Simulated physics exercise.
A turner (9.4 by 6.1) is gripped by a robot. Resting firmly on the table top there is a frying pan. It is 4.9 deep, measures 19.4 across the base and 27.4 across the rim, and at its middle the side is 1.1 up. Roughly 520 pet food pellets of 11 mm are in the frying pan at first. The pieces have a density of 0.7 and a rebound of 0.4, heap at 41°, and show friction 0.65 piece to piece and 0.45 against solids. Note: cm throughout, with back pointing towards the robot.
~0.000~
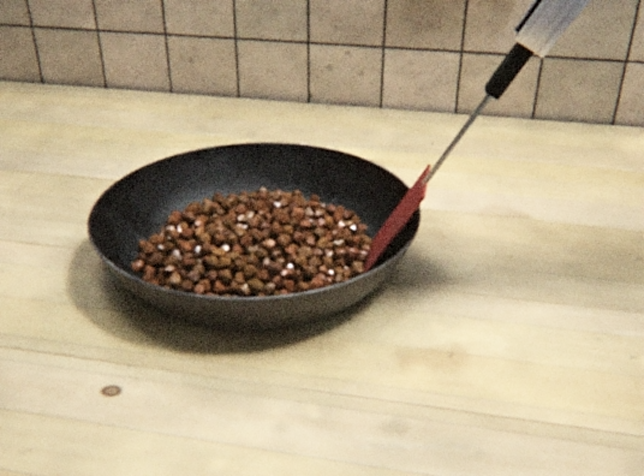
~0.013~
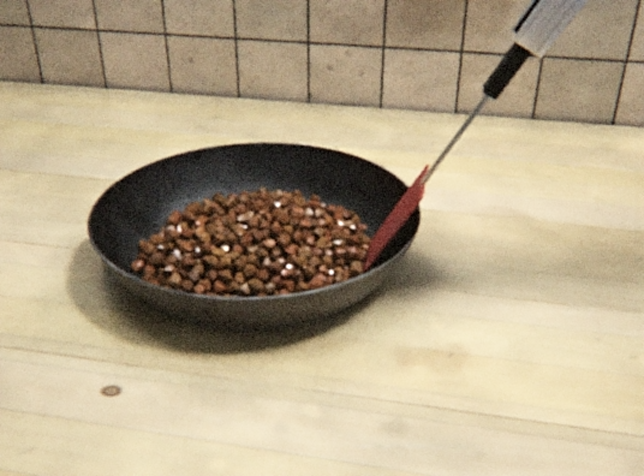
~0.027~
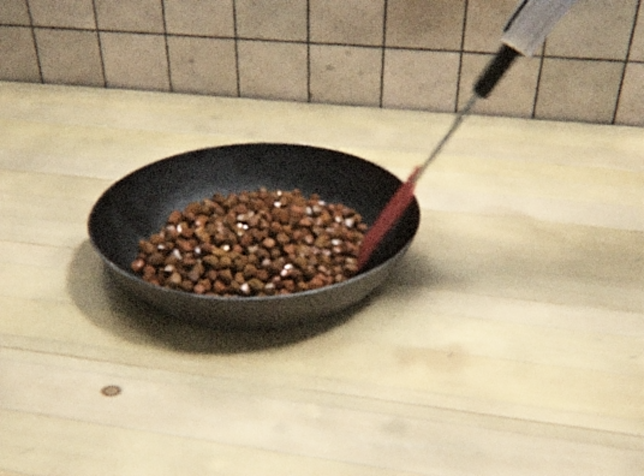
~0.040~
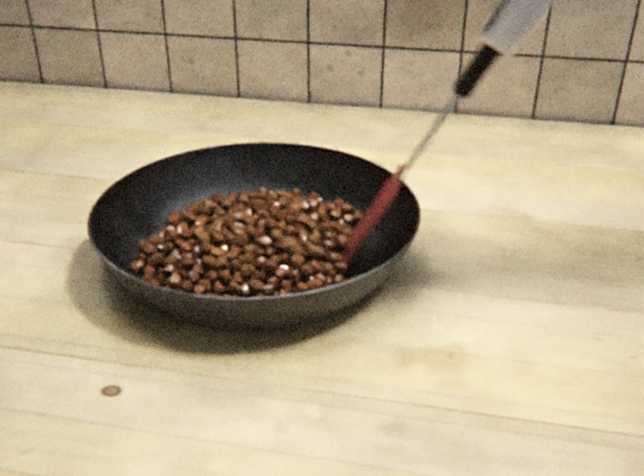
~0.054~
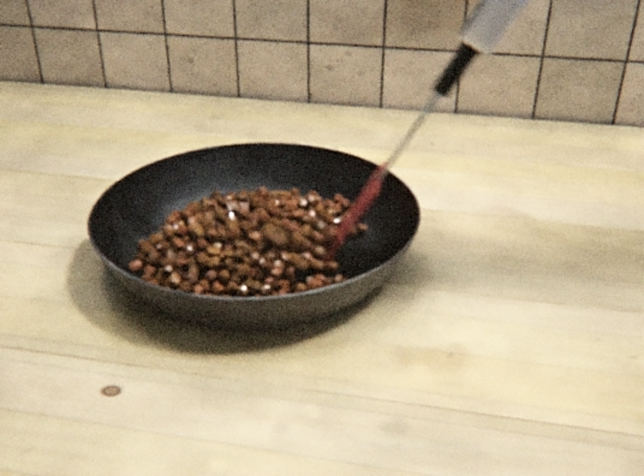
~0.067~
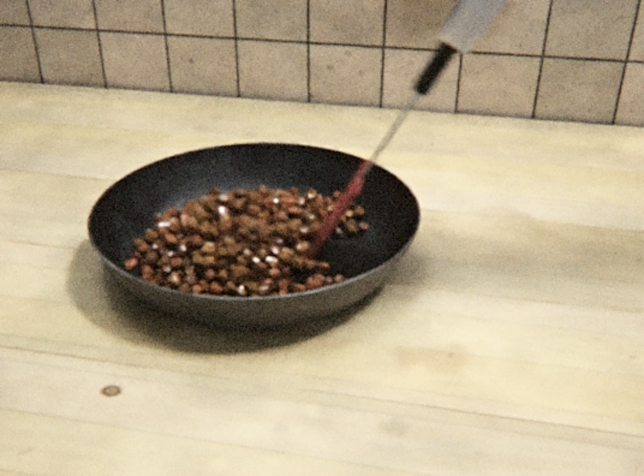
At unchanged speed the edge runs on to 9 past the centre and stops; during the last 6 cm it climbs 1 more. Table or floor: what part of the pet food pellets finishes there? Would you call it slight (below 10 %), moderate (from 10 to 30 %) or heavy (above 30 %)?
I would call it moderate.
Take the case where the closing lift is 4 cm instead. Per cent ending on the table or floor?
15 per cent.
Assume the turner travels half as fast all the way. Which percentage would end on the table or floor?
Then roughly 5 percent.
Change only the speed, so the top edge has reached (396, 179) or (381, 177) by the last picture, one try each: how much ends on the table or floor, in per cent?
I'd estimate close to 5 and 10 in a hundred.
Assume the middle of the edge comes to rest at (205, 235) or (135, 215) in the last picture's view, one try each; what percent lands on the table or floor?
Around 0 per cent for the first try and 25 per cent for the second.
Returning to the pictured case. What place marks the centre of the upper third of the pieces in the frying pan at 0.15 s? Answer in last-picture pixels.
The middle sits at approx. (192, 222).
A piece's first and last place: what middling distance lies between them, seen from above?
I'd estimate close to 4 centimetres.
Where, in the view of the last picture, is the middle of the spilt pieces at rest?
At about (48, 232) in the last picture.
By 0.11 s, sloping 61°, highest piece 6 above the table; 519 in the frying pan.
By 0.15 s, sloping 61°, highest piece 6 above the table; 519 in the frying pan.
By 0.37 s, sloping 61°, highest piece 12 above the table; 446 in the frying pan, 52 on the table or floor, 21 on the blade or in flight.
By 1.42 s, sloping 61°, highest piece 5 above the table; 446 in the frying pan, 73 on the table or floor.
Final count, 446 in the frying pan, 73 on the table or floor. That is 14 % on the table or floor.
